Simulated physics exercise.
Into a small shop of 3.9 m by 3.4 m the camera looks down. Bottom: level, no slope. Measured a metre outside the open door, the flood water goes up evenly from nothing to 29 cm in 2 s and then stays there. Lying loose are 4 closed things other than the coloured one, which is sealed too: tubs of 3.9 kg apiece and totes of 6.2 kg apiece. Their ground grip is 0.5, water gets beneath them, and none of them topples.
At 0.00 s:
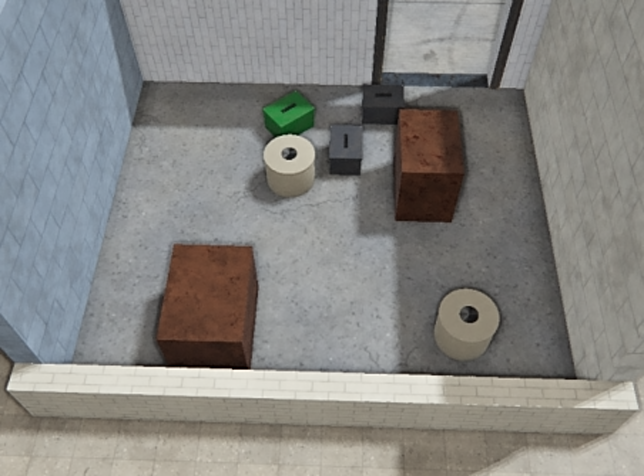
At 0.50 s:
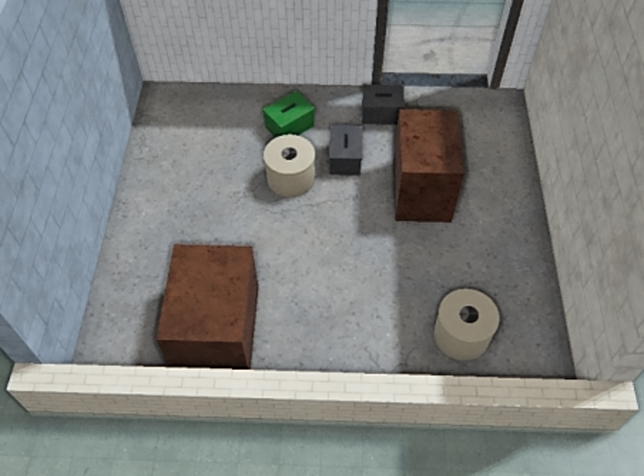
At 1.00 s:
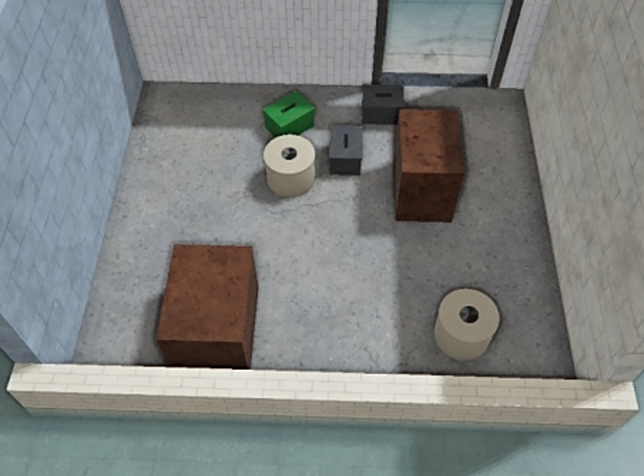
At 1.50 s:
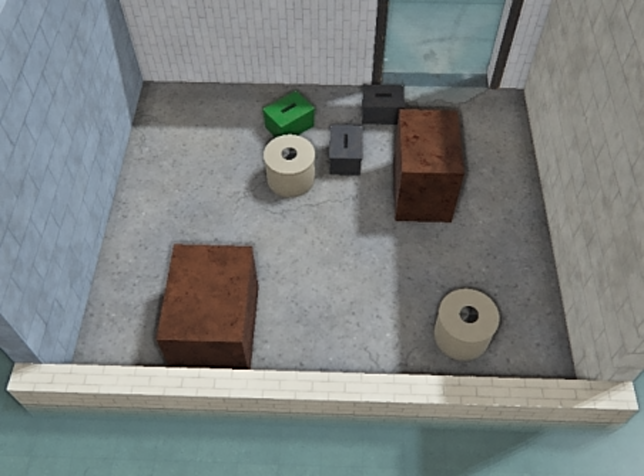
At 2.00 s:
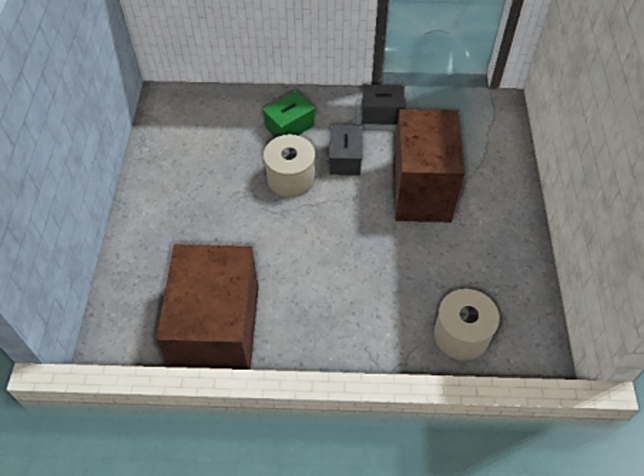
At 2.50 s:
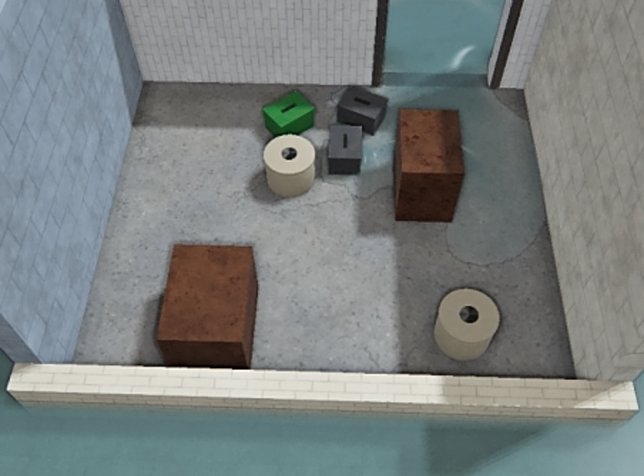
Water spreads outside and then into a small grey-floored shop with pale tiled and bluish walls, seen from a fixed, high view. A green tote and two dark grey totes sit near the back doorway, with cream tubs behind and at front right, and rusty brown blocks at right and front left. The water creeps in through the doorway around the right block, and the rear grey tote slides slightly left, turning.
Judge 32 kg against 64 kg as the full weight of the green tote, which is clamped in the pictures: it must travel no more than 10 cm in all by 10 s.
Going by the pictures, it is pinned by the lighter mass already.
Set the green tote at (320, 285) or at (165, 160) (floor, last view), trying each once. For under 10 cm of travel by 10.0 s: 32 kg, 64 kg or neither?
The small mass already works; the small mass already works.
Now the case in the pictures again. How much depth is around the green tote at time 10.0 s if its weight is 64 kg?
Around 13 cm.
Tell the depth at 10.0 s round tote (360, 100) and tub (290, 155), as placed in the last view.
Around 12 cm and 13 cm.
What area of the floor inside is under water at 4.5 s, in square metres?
About 10.5 m2 is covered.
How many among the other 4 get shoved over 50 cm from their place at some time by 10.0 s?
I get 4.
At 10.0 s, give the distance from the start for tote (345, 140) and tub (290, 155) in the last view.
50 cm, 100 cm.
After 3.5 s the green tote would be 0 cm from its start with 32 kg and 0 cm from its start with 64 kg; 4 cm of water round it then.
After 4.5 s the green tote would be 0 cm from its start with 32 kg and 0 cm from its start with 64 kg; 4 cm of water round it then.
After 7.0 s the green tote would be 0 cm from its start with 32 kg and 0 cm from its start with 64 kg; 4 cm of water round it then.
After 10.0 s the green tote would be 1 cm from its start with 32 kg and 0 cm from its start with 64 kg; 13 cm of water round it then.
